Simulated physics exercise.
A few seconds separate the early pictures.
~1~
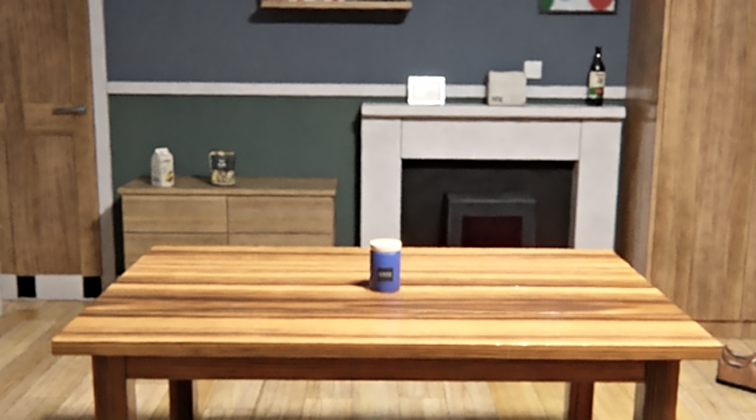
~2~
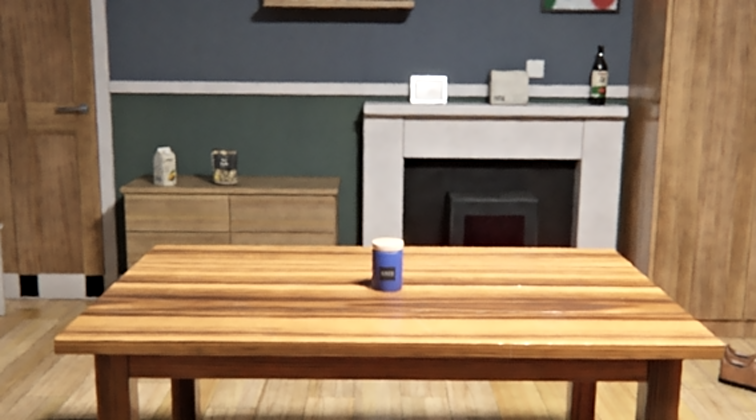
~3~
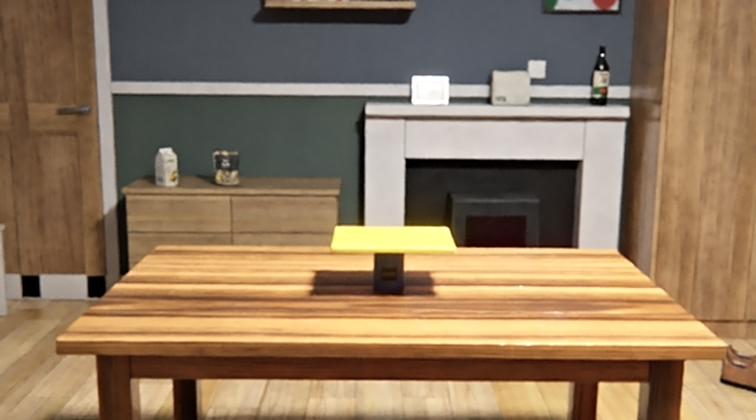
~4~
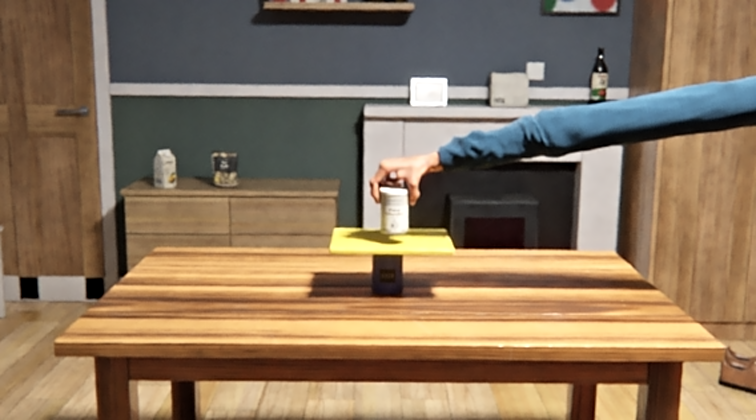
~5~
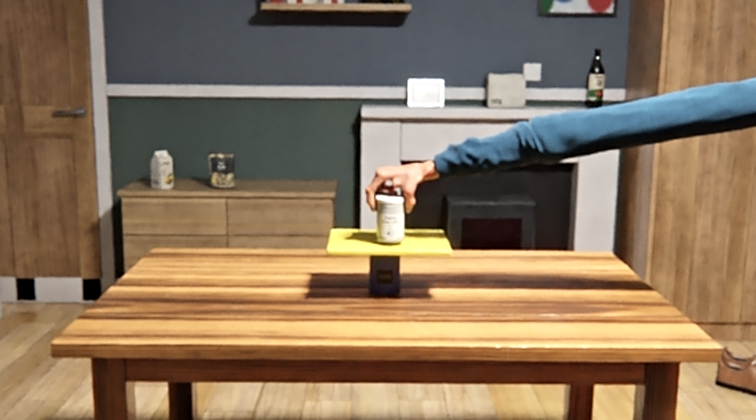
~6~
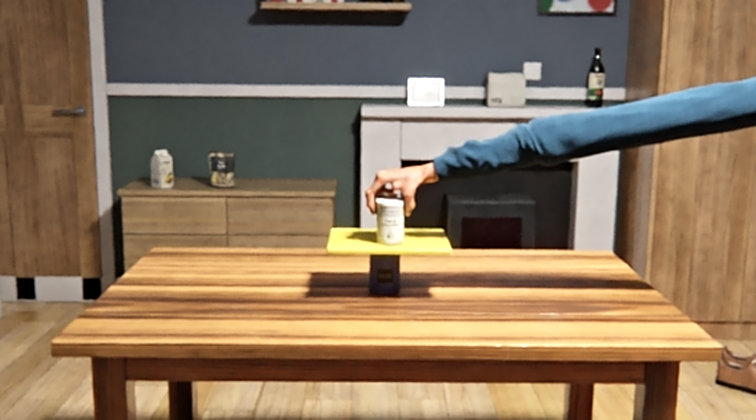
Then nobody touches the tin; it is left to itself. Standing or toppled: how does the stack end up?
Result: Steady.
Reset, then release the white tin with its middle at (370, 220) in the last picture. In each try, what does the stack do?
What happens next is that it remains standing.
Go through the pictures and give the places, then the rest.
The last thing is not in view yet, in the first picture.
The last thing is not in view yet, in the second picture.
The last thing is not in view yet; yellow lid (392, 239), in the third picture.
On its way; white tin (394, 211); yellow lid (391, 241), in the fourth picture.
On its way; white tin (390, 219); yellow lid (388, 242), in the fifth picture.
In place under the hand; white tin (390, 221); yellow lid (388, 241), in the sixth picture.
Then, 0.20 s past the last view, nothing moves.
Then, 0.60 s past the last view, white tin resting near (390, 222).
Finally, all 3 still in place. Final places as the last picture's camera would see them, white tin near (390, 222). The stack stays up.
